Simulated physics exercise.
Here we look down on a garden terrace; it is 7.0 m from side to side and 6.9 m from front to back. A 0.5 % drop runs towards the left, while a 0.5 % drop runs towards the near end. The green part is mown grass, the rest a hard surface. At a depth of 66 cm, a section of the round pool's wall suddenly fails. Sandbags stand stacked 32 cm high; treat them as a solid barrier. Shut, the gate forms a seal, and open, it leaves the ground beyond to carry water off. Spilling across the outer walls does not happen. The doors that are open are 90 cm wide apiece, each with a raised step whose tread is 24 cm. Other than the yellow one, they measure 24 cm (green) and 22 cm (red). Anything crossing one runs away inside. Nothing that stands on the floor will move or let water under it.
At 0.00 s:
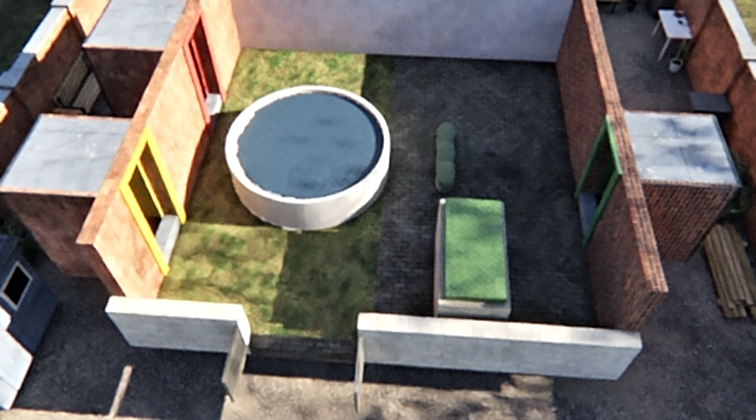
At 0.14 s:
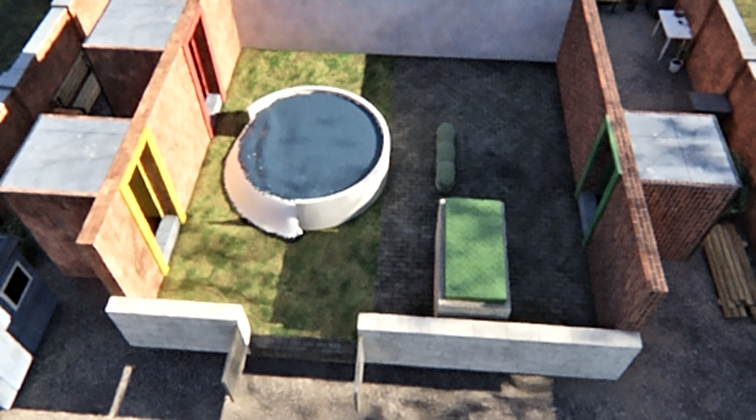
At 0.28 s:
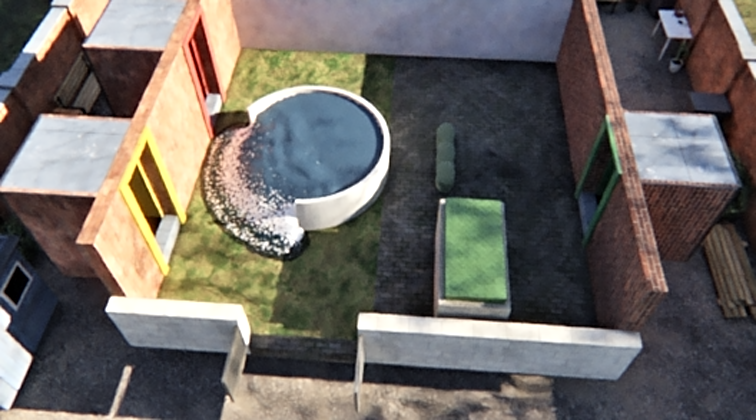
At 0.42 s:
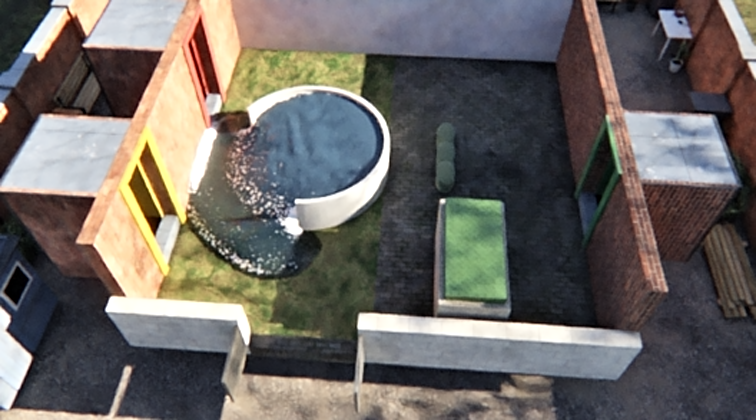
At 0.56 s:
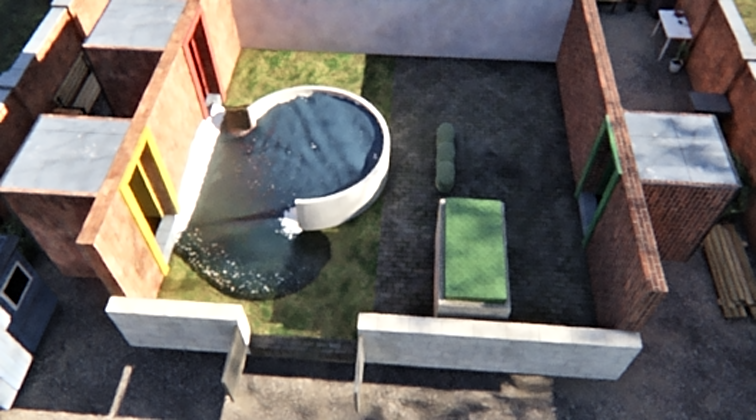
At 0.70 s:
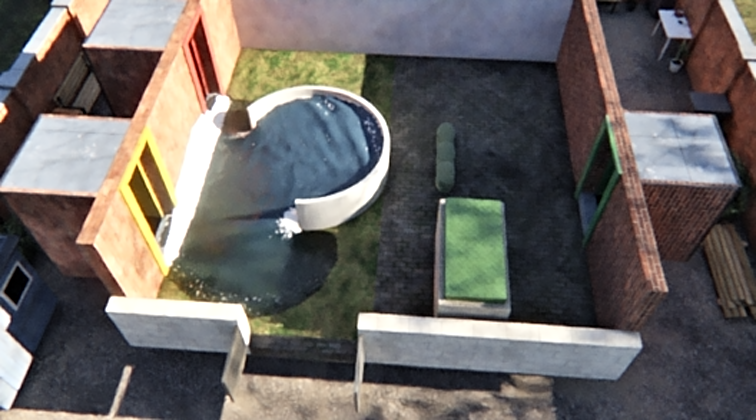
Walled garden terrace seen from above, a round pool's wall bursting at the left and water spreading across grass to the yellow door.
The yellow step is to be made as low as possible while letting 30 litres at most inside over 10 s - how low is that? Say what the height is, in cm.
It comes to about 29 cm.
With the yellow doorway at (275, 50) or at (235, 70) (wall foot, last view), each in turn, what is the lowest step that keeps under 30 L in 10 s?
In turn: Roughly 11.0 cm, roughly 8.5 cm.
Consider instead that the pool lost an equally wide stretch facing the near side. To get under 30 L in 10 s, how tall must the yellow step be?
In that case you'd want it roughly 20 cm high.
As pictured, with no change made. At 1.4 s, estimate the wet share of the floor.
Around 25 per cent of the free floor.
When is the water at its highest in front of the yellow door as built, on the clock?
Peak time: Around 1.6 s.
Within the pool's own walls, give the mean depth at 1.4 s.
Roughly 37 cm.
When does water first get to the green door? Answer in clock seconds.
Arrival time, green: 6.5 seconds.
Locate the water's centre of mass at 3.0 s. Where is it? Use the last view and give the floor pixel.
(264, 202) or so.
After 1.4 s water covers 25 % of the floor, deepest (58 cm) near (151, 315); 37 cm at the yellow door, 2 litres in over its 25 cm step.
After 3.0 s water covers 40 % of the floor, deepest (42 cm) near (148, 325); 31 cm at the yellow door, 45 litres in over its 25 cm step.
After 10.0 s water covers 95 % of the floor, deepest (14 cm) near (148, 325); 11 cm at the yellow door, 58 litres in over its 25 cm step.
At the yellow door as built, the water arrived by 0.6 s and peaked near 37 cm at 1.6 s.
With a step of 25.5 cm, 55 litres would have come in within the 10 s; with 34 cm, 7 litres. So under 30 litres takes about 29 cm.
